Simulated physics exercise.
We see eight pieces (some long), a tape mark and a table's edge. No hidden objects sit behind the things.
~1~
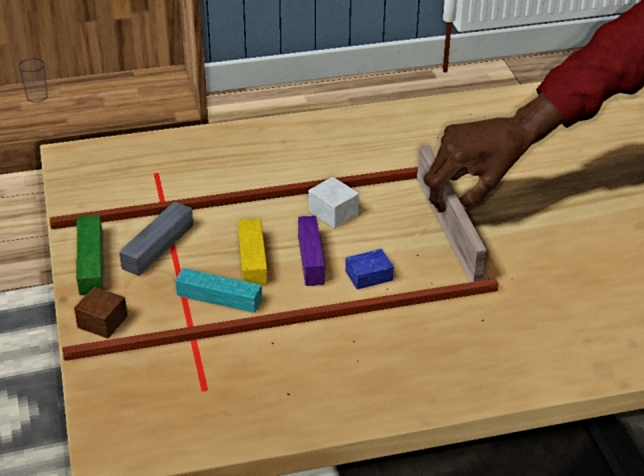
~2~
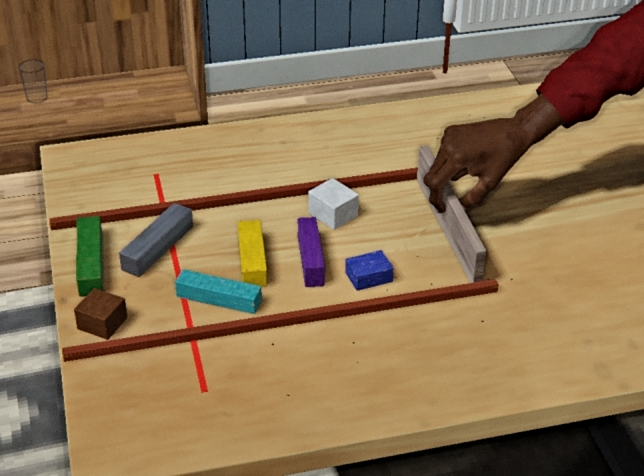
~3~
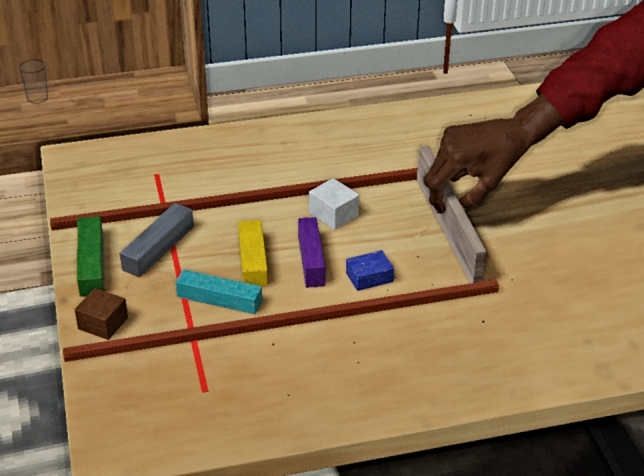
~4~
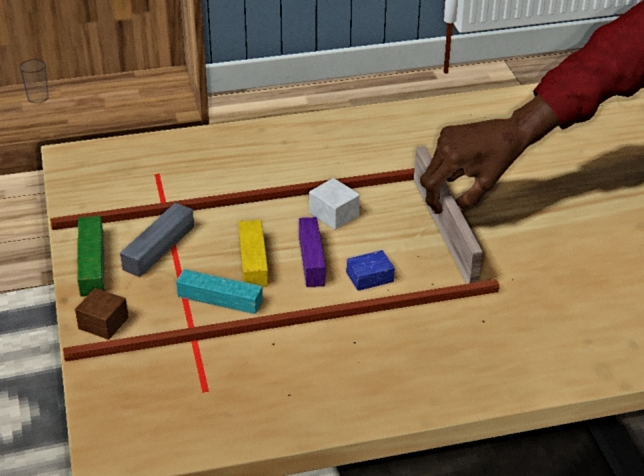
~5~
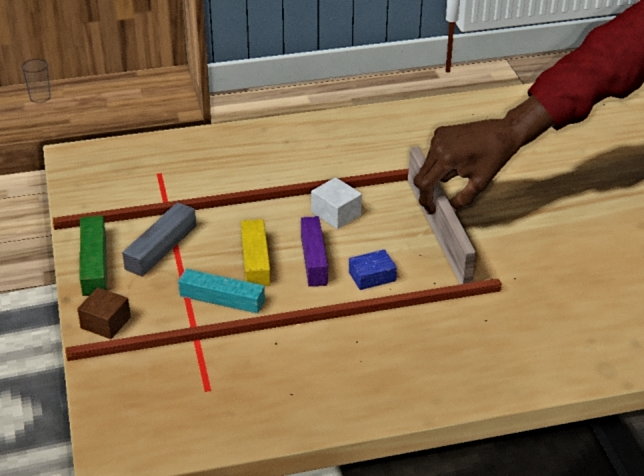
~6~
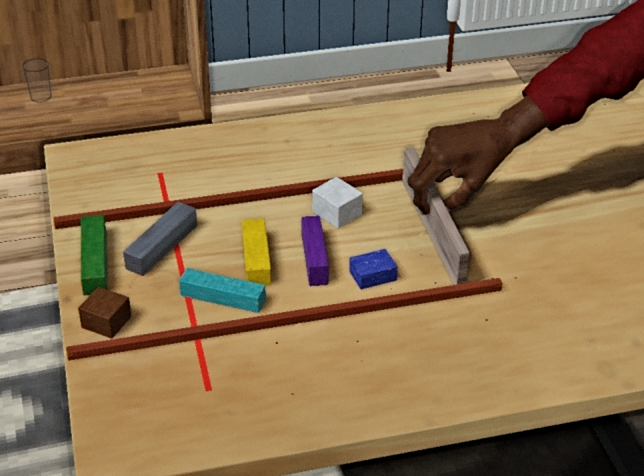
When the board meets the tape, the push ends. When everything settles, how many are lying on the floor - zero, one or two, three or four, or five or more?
Pieces that go over the edge: Not a single one.
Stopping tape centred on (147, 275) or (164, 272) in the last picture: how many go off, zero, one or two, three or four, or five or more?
Just one or two; no fall at all.
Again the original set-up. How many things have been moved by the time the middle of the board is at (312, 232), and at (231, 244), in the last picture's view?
At first I count 4, and then 6.
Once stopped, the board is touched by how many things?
That makes 3.
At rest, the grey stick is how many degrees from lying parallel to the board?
Near 20 degrees.
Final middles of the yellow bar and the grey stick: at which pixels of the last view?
(133, 264), and the other (112, 244).
Soon after, none off yet; green bar at rest near (94, 254); brown block at rest near (105, 313); grey stick at rest near (161, 238).
At rest, the number that fall off is zero.
